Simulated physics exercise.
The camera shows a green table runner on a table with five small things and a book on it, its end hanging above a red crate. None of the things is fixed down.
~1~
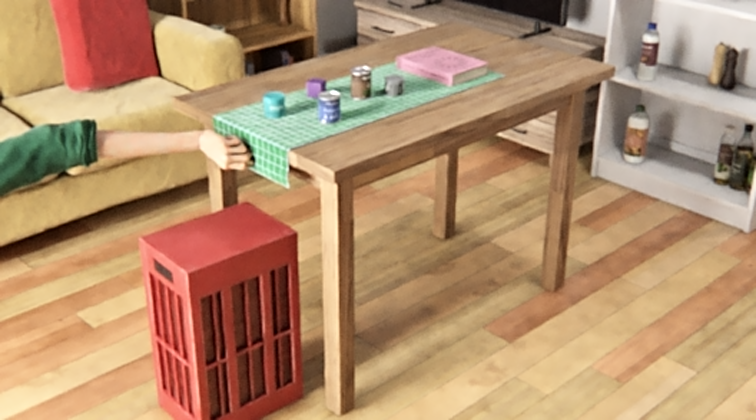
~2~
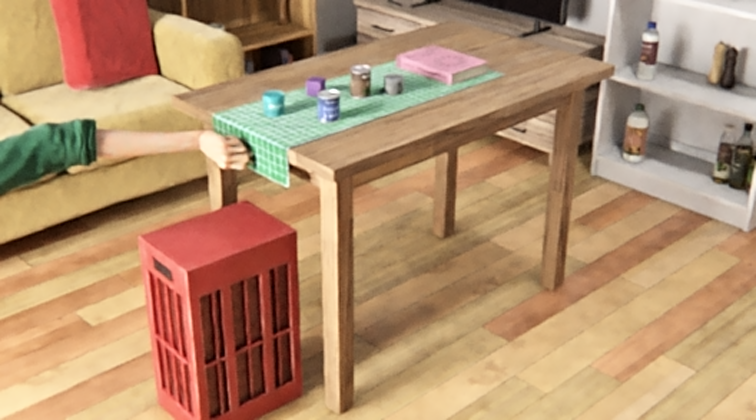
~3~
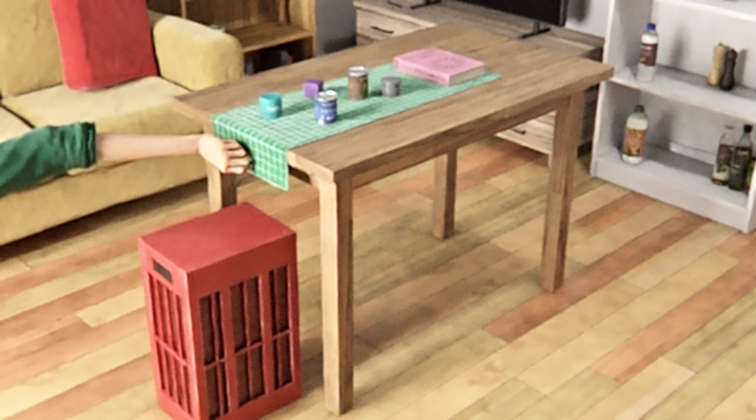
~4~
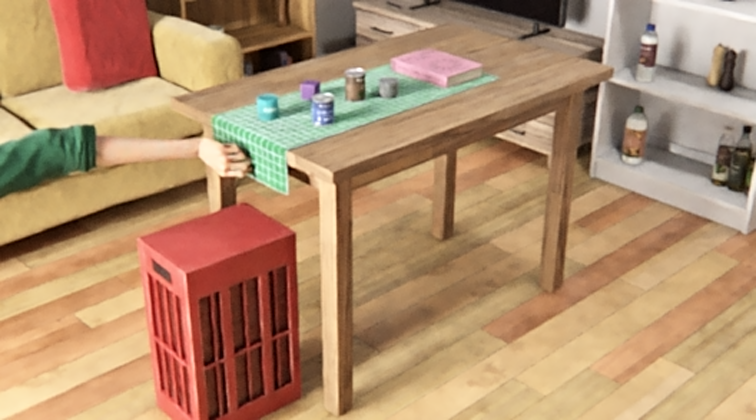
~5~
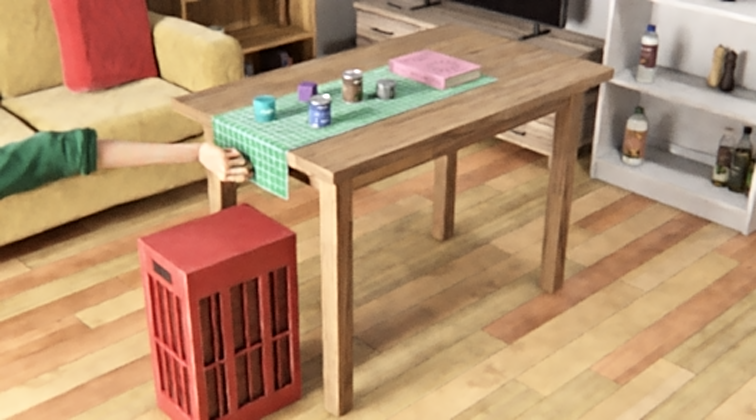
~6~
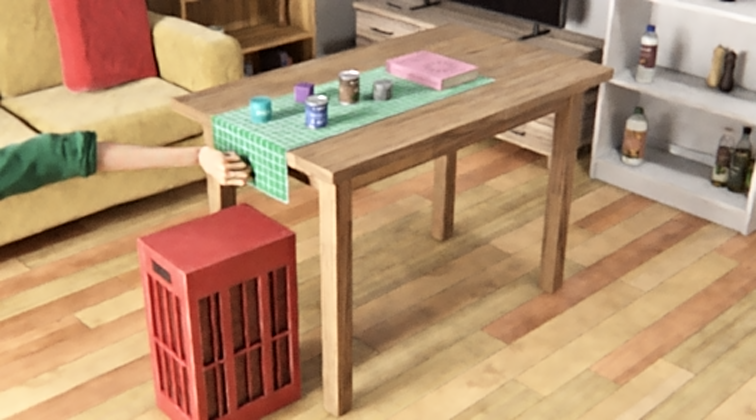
In a living room, a hand slowly pulls a green runner and its small items leftward.
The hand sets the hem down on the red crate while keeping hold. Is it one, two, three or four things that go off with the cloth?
One ends up below.
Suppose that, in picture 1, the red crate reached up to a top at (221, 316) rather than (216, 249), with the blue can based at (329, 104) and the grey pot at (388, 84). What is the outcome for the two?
In the end the blue can is no longer on top and the grey pot is still on top.
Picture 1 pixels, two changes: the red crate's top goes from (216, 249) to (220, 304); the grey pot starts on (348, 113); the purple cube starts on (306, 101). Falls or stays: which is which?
The grey pot is lost, the purple cube is lost.
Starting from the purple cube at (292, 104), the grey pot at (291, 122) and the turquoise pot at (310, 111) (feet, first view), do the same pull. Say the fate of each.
I reckon the purple cube hangs on, the grey pot takes a fall and the turquoise pot hangs on.
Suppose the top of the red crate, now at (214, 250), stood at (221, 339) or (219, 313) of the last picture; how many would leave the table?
We'd see 4, then 3.
Soon after, hem near (250, 198); all still up.
Then, hem on the crate; all still up.
Further on, hem on the crate; turquoise pot gone.
At rest, hem on the crate; turquoise pot gone. Over the edge go one.
